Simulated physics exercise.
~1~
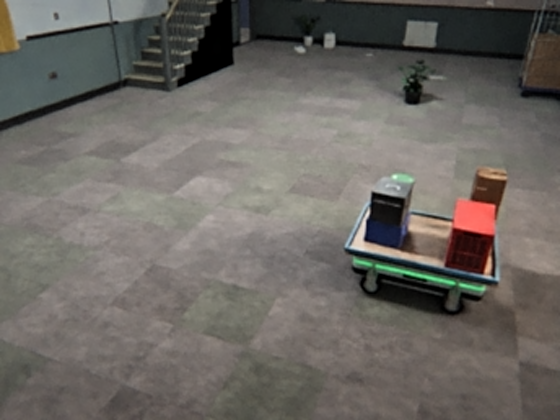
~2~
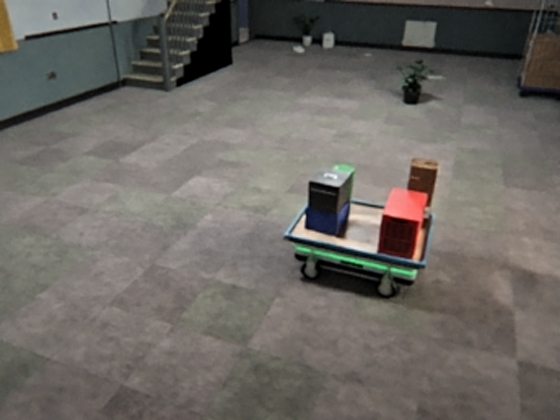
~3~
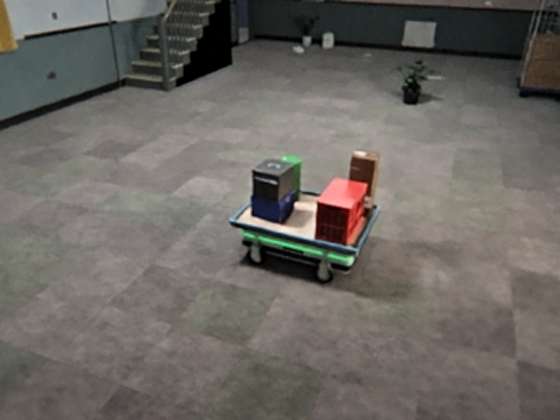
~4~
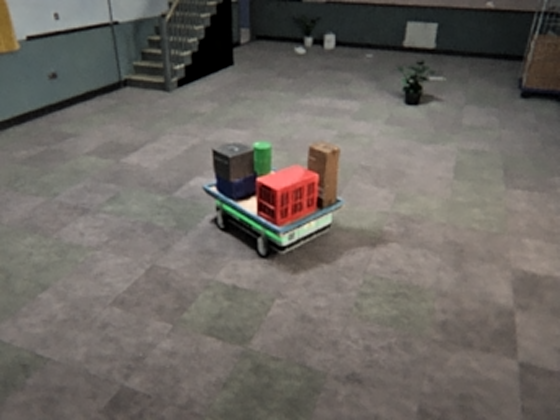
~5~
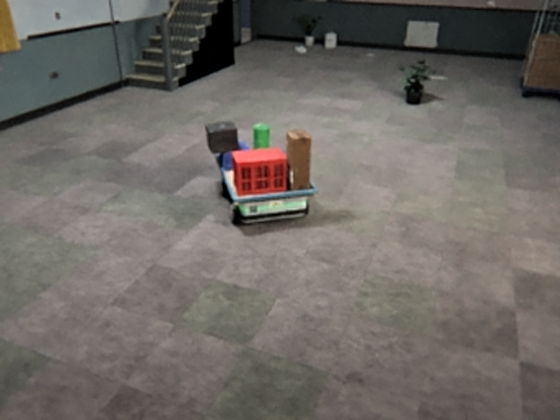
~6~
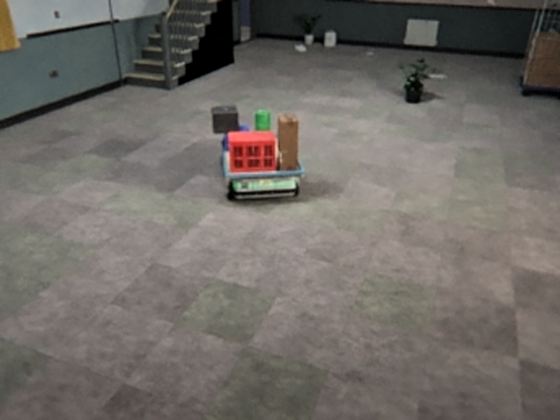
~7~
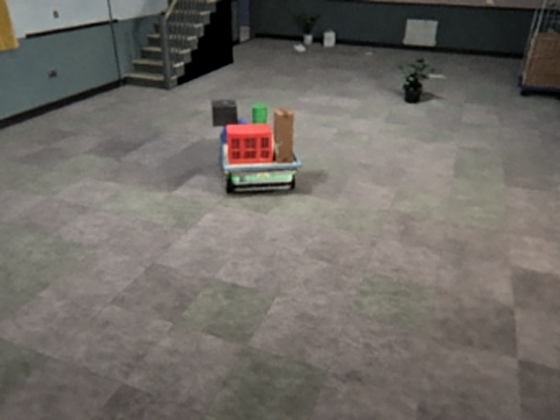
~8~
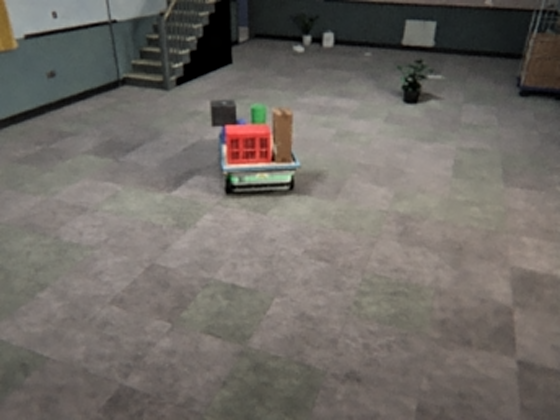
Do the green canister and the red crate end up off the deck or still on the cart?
Both the green canister and the red crate are still on the cart when it comes to a stop.
